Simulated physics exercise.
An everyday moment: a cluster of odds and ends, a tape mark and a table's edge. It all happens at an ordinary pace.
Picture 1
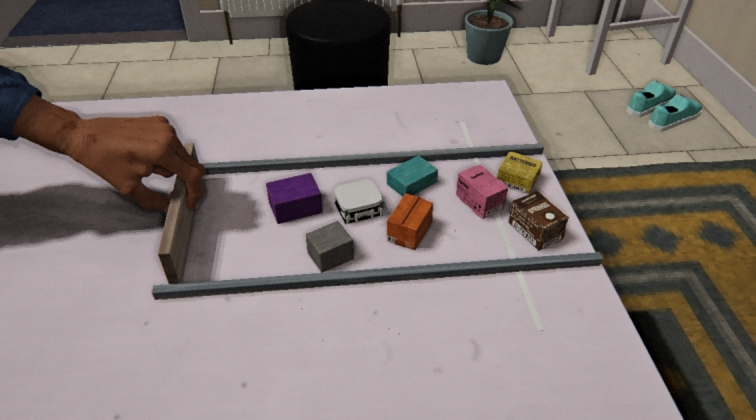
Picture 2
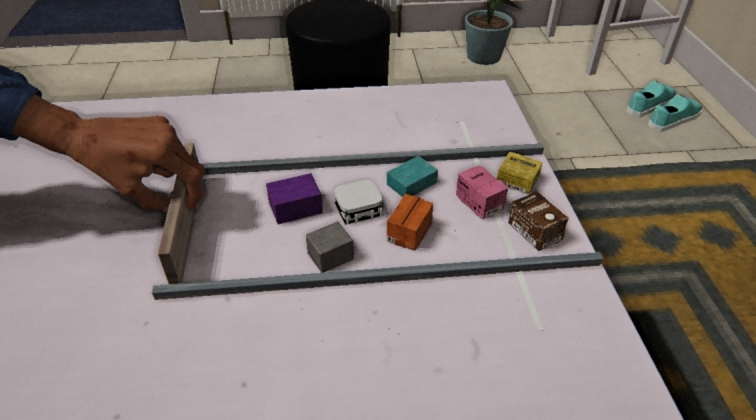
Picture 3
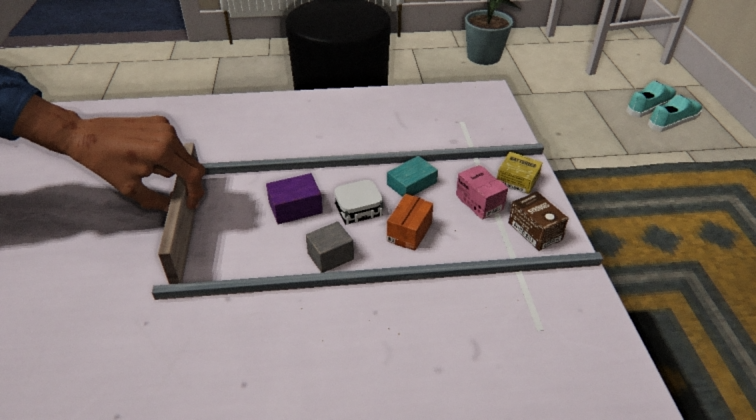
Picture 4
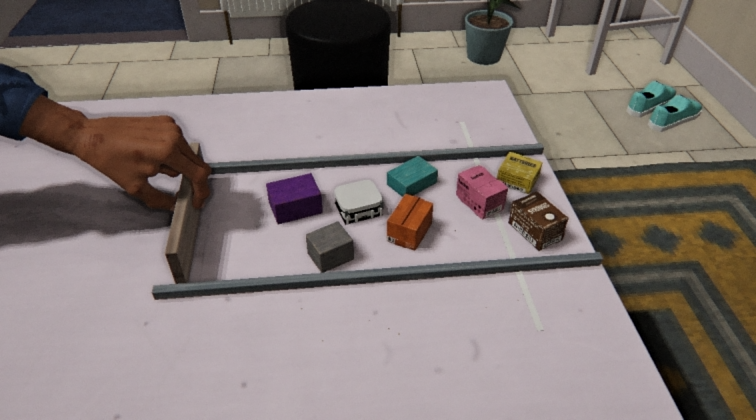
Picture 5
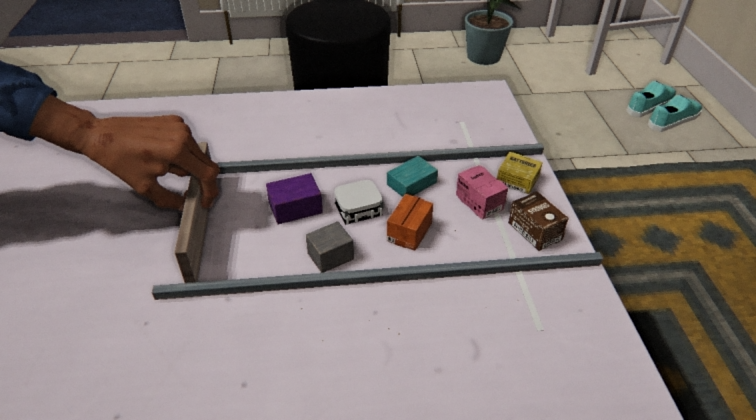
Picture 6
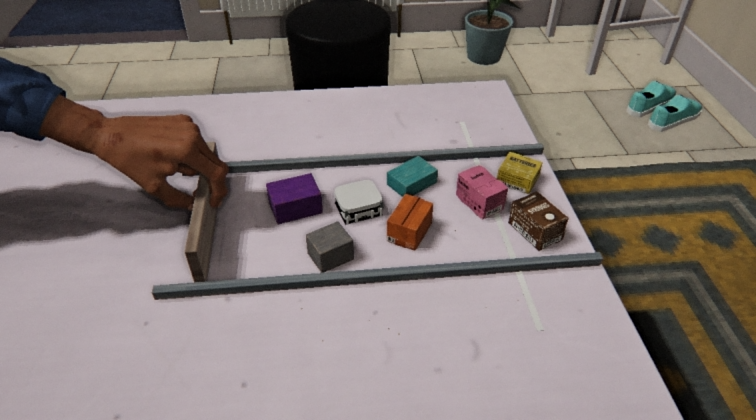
On a pale tabletop between two grey rails, a hand holds a wooden board upright at the left and slides it slightly right, toward eight small colourful boxes and blocks, which stay still without being touched.
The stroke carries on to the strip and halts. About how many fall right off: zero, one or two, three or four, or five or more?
In the end the number that fall off is one or two.
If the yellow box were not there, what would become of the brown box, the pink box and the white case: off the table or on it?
The brown box drops off; the pink box comes down; the white case remains up.
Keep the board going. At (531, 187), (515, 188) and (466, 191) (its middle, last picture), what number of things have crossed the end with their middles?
The counts: 5, 3 and 0.
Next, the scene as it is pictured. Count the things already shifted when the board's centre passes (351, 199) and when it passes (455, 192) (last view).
5 and 8.
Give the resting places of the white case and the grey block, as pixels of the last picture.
The white case stops around (558, 192); the grey block around (529, 238).
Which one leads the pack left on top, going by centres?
The white case ends nearest.
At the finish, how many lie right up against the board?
That makes 3.
Soon after, none off yet; yellow box at rest near (519, 173); brown box at rest near (538, 220); pink box at rest near (481, 191).
In the end, the number that fall off is one or two; gone, pink box and brown box.
